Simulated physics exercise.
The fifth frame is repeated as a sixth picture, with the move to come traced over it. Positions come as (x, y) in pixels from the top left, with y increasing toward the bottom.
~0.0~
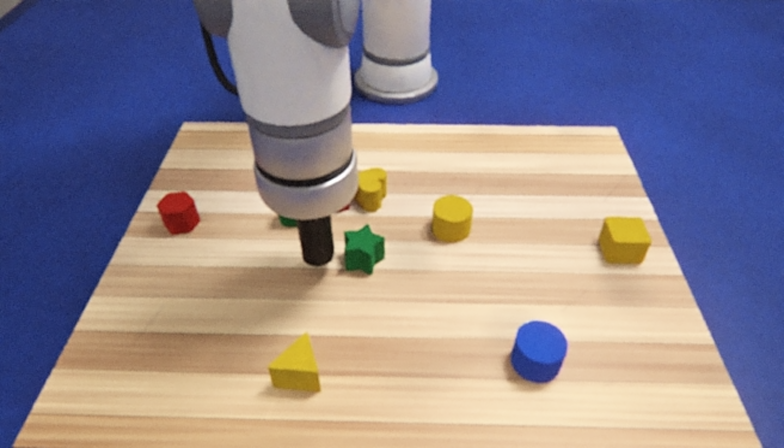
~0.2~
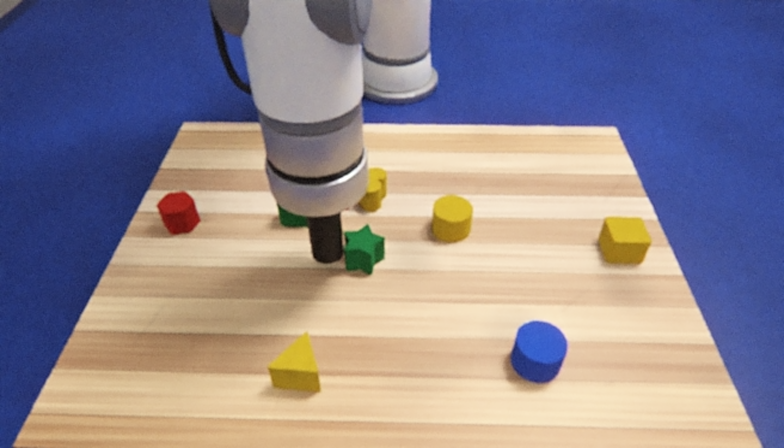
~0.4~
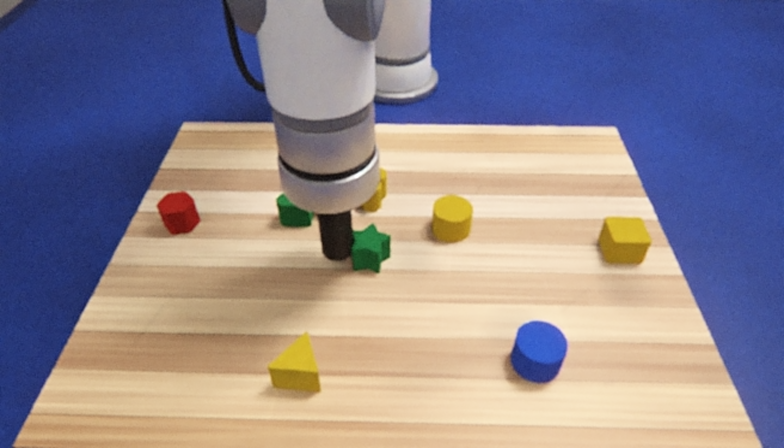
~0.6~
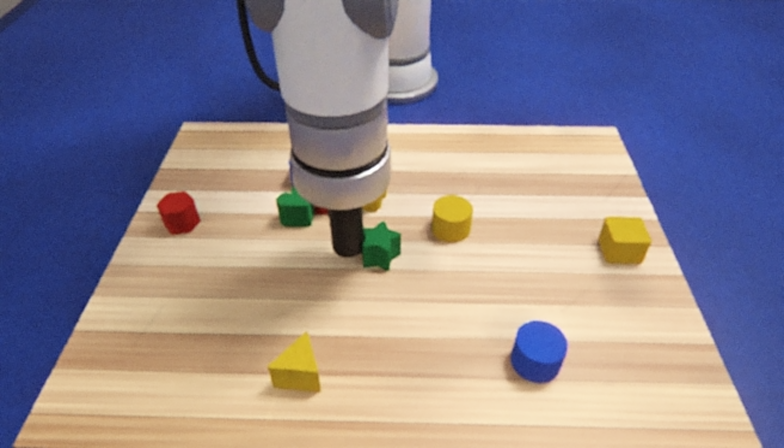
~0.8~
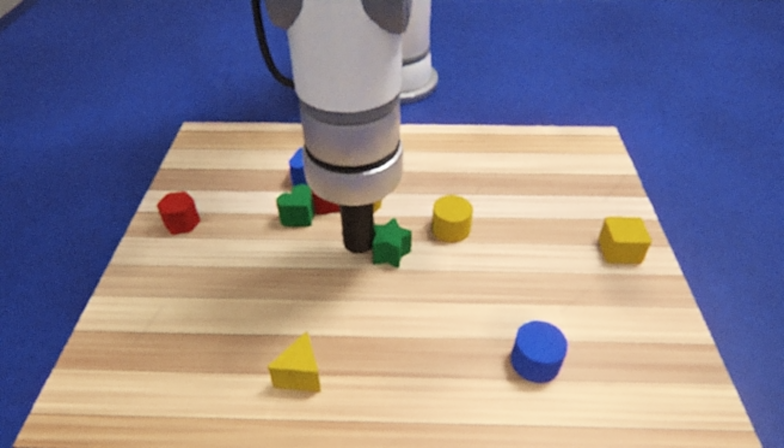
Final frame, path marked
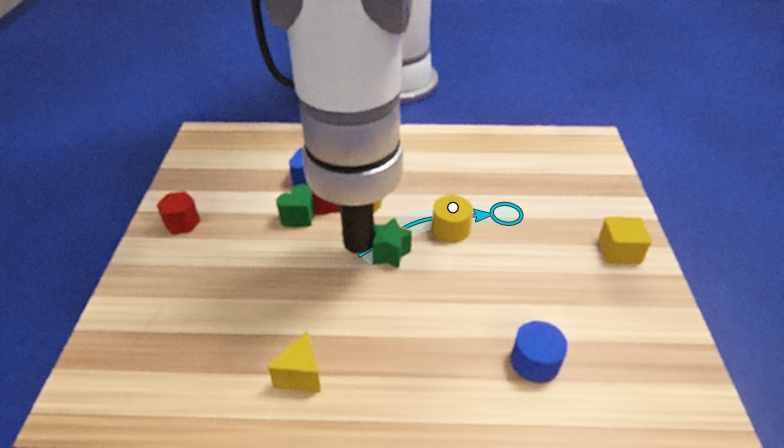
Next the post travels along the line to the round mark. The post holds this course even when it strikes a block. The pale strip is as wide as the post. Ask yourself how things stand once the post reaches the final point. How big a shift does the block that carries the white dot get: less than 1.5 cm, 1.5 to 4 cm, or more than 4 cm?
Overall it shifts more than 4 cm.
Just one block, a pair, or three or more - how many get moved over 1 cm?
My count: 2.
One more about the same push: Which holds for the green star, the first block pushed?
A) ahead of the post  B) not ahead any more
It's B.
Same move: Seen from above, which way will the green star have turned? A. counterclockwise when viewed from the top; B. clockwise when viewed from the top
It's B.
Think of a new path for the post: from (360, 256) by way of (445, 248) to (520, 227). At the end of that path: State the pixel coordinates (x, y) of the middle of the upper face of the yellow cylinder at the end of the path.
It comes to (489, 191).
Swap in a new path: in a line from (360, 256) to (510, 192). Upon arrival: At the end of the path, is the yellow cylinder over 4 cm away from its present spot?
Yes, that is how it ends up.
Path on the board, from (360, 256) via (403, 229) and (453, 217), ending at (507, 214); the dot is on the yellow cylinder.
What follows on the original path. One third of the way, post at (404, 215); green star at (423, 223), turned 60° clockwise; yellow cylinder at (456, 208).
Two thirds of the way, post at (456, 203); green star at (427, 222), turned 80° clockwise; yellow cylinder at (485, 211).
At the end, post at (509, 201); yellow heart in place; green star at (427, 222), turned 80° clockwise; yellow cylinder at (510, 217).
